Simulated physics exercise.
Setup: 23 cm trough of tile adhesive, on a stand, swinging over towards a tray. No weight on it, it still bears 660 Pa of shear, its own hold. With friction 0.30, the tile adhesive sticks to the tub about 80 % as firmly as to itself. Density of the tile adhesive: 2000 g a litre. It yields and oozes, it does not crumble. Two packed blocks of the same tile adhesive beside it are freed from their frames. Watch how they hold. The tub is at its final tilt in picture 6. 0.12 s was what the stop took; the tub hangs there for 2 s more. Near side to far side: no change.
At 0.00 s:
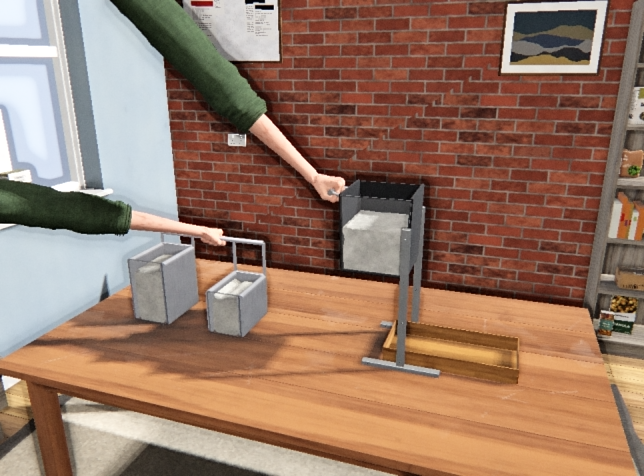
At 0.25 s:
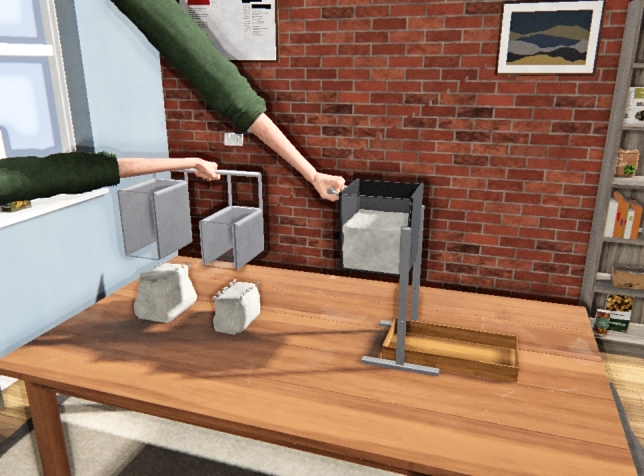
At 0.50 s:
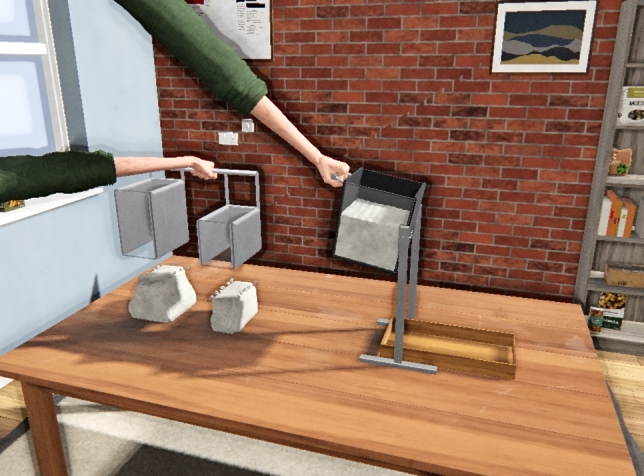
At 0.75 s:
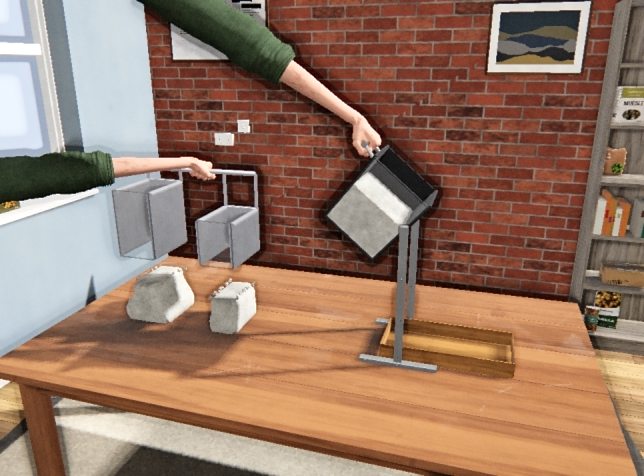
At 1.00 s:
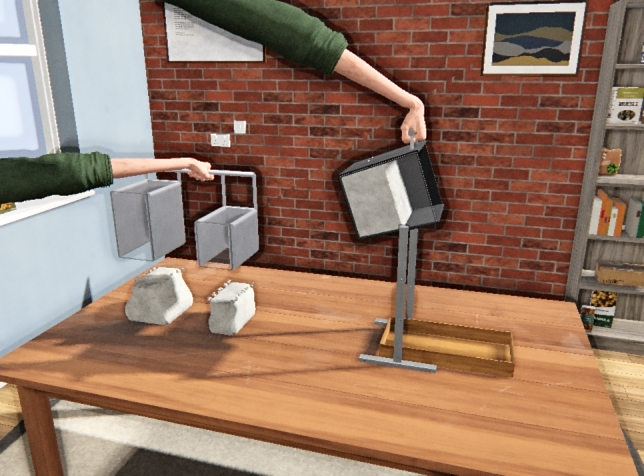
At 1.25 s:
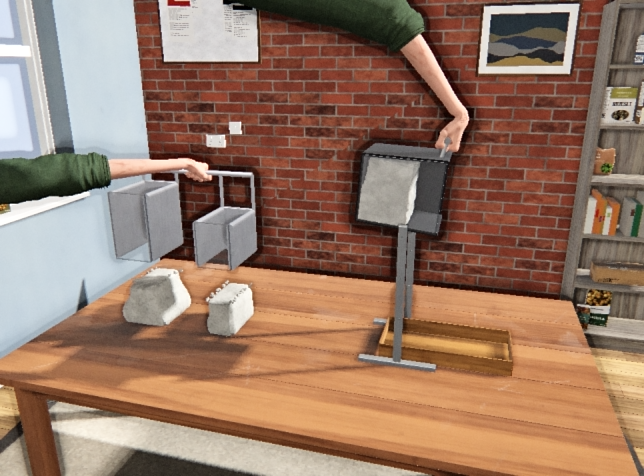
Two hands lift molds off two grey blocks, then one tips a tub of grey material.
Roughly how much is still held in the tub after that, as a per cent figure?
The amount still held in the tub is about 100 per cent.
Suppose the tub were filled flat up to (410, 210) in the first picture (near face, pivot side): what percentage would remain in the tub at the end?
That gives some 65 %.
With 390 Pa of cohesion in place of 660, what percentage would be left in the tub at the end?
Around 70 per cent.
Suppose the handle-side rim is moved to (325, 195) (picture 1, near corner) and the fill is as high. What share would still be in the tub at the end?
60 %, roughly.
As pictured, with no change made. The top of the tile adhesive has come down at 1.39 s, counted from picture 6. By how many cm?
I reckon it's close to 3 cm.
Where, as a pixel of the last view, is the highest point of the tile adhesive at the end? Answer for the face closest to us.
Looking at the last picture, I'd put it at about (404, 183).
By 1.39 s, the tub is at 95 degrees and holds 100 %.
By 1.56 s, the tub is at 95 degrees and holds 100 %.
By 1.73 s, the tub is at 95 degrees and holds 100 %.
By 1.90 s, the tub is at 95 degrees and holds 100 %.
By 3.25 s, at the end, the tub is at 95 degrees and holds 100 %.
